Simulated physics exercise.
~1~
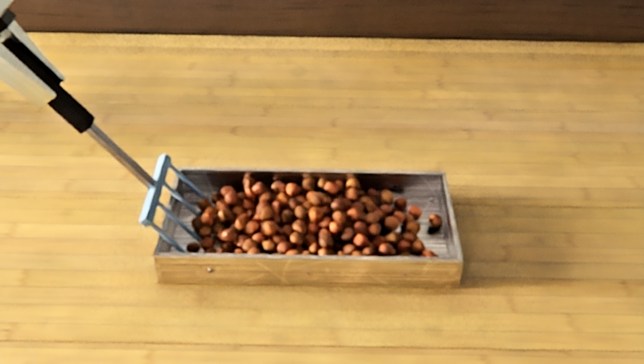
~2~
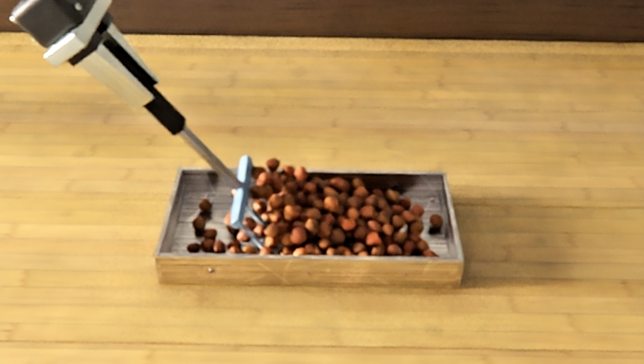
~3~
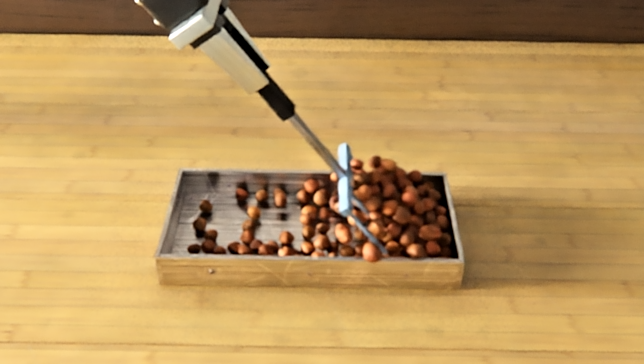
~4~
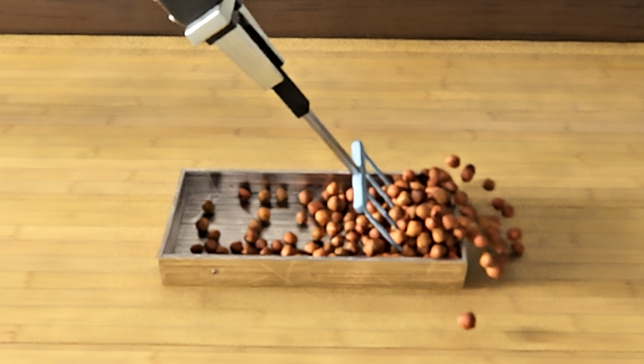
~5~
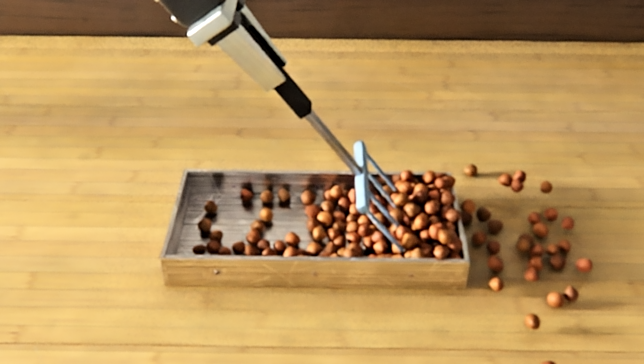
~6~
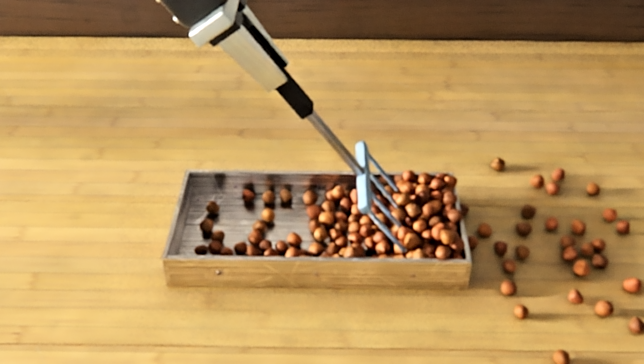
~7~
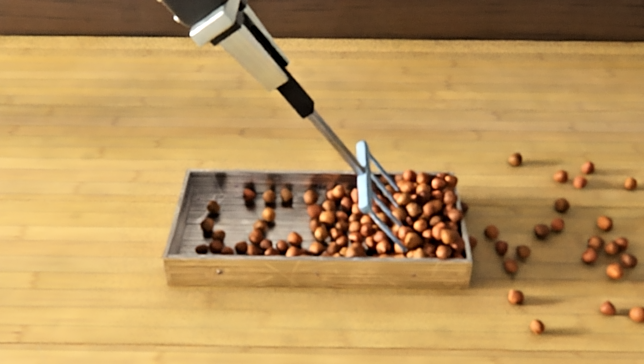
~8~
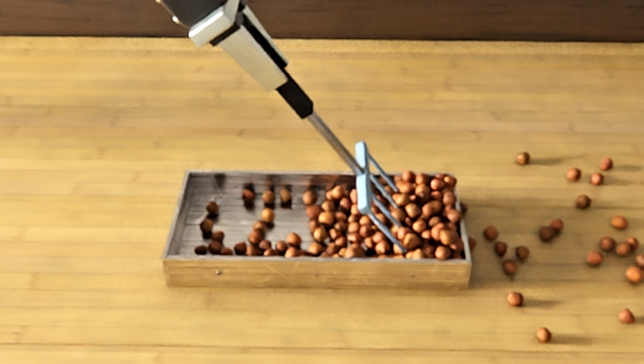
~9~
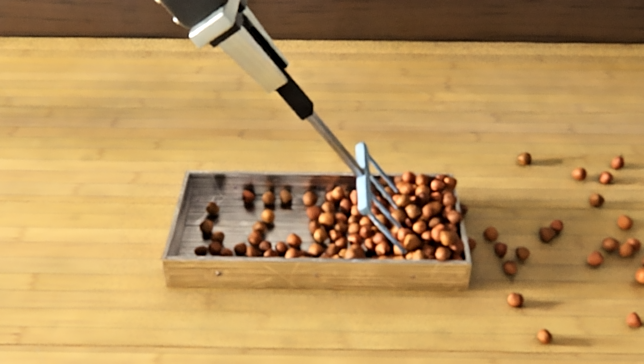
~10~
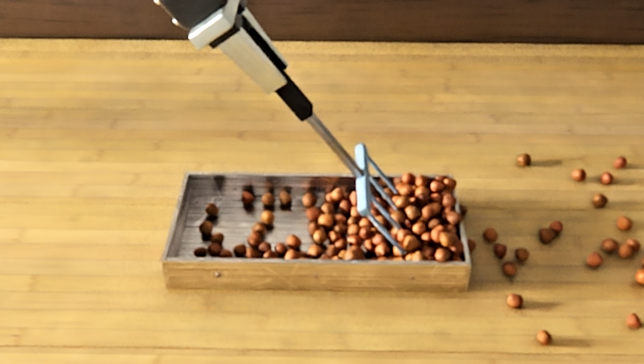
A robot arm dragged a pale blue rake to the right through a shallow tray of hazelnuts, piling them against the far end until some spilled over and scattered across the wooden table, while most stayed heaped inside beside the stopped rake.
